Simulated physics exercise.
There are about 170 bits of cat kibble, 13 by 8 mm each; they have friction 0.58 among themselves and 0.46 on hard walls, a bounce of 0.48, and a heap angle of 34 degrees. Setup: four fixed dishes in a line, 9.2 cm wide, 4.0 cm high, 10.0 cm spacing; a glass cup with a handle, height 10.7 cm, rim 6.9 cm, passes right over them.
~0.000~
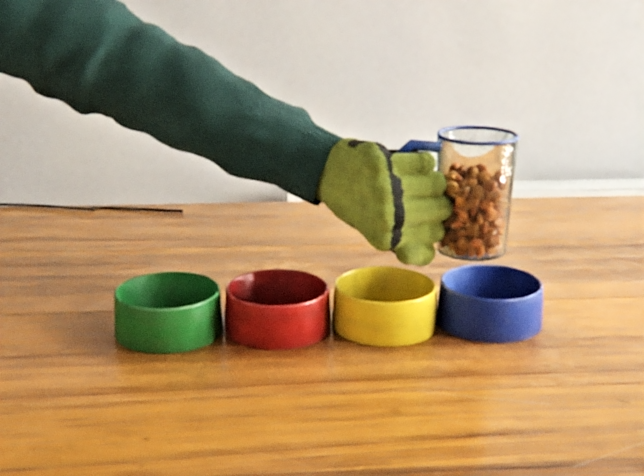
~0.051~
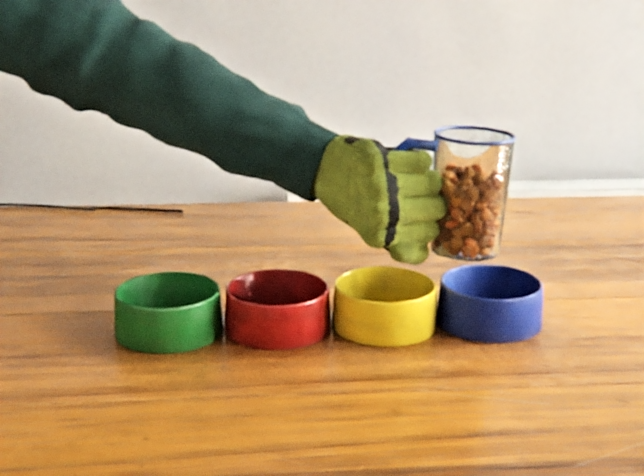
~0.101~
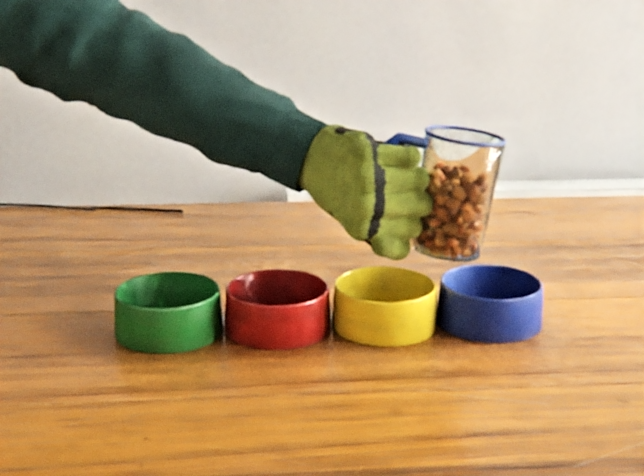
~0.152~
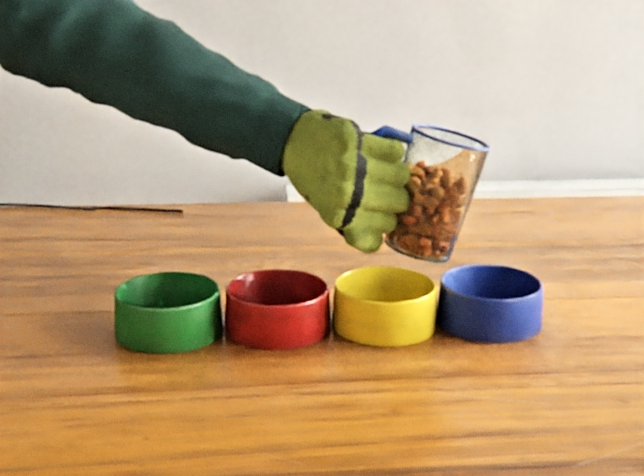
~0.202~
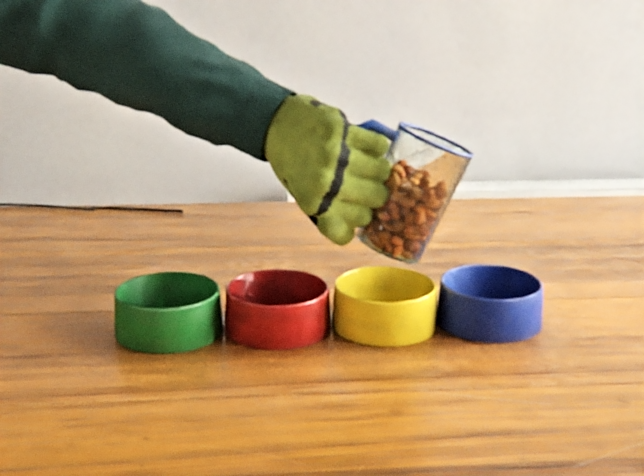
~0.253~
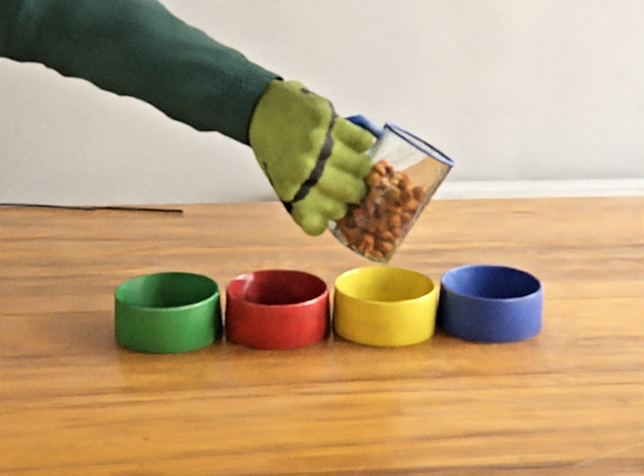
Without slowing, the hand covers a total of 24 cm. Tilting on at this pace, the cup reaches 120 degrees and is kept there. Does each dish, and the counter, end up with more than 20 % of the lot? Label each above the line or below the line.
Red dish: Above the line; blue dish: Below the line; green dish: Below the line; yellow dish: Below the line; counter: Below the line.
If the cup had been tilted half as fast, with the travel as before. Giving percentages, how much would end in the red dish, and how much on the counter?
Red 100, counter 0.
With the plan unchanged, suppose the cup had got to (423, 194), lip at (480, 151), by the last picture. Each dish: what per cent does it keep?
Kept per dish: Red = 100, blue = 0, green = 0, yellow = 0.
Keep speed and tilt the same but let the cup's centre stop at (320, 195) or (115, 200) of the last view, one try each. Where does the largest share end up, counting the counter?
Most lands at yellow on the first run and at green on the second.
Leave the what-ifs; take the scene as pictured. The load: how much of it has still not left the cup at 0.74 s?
100 per cent.
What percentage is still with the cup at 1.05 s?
Close to 45 per cent of the load, I'd guess.
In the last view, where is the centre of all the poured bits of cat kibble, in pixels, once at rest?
In the last view, approximately (279, 304).
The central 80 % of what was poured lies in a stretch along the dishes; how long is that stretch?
I'd put it near 5 cm.
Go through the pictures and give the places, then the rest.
The first picture shows cup at (474, 193), tilt 0 degrees, lip at (516, 135), moved 0.0 cm; middle of the pieces at (476, 211); blue dish at (491, 282); yellow dish at (385, 285); red dish at (277, 288); green dish at (167, 290).
The second picture shows cup at (470, 193), tilt 2 degrees, lip at (513, 136), moved 0.4 cm; middle of the pieces at (471, 211).
The third picture shows cup at (456, 194), tilt 7 degrees, lip at (503, 140), moved 1.7 cm; middle of the pieces at (456, 211).
The fourth picture shows cup at (434, 194), tilt 14 degrees, lip at (488, 146), moved 3.7 cm; middle of the pieces at (431, 212).
The fifth picture shows cup at (411, 194), tilt 22 degrees, lip at (471, 154), moved 5.7 cm; middle of the pieces at (407, 212).
The sixth picture shows cup at (389, 195), tilt 30 degrees, lip at (452, 162), moved 7.8 cm; middle of the pieces at (382, 211); blue dish at (491, 282); yellow dish at (385, 285); red dish at (277, 288); green dish at (167, 290). Its pace works out near 155 degrees a second; the hand travels 40 cm a second.
After 0.54 s, tilt 74 degrees; cup holds 100 %.
After 0.74 s, tilt 105 degrees; cup holds 100 %.
After 1.05 s, tilt 120 degrees; cup holds 45 %, red 55 %.
At rest (2.1 s), red 100 %, blue 0 %, green 0 %, yellow 0 %, counter 0 %.
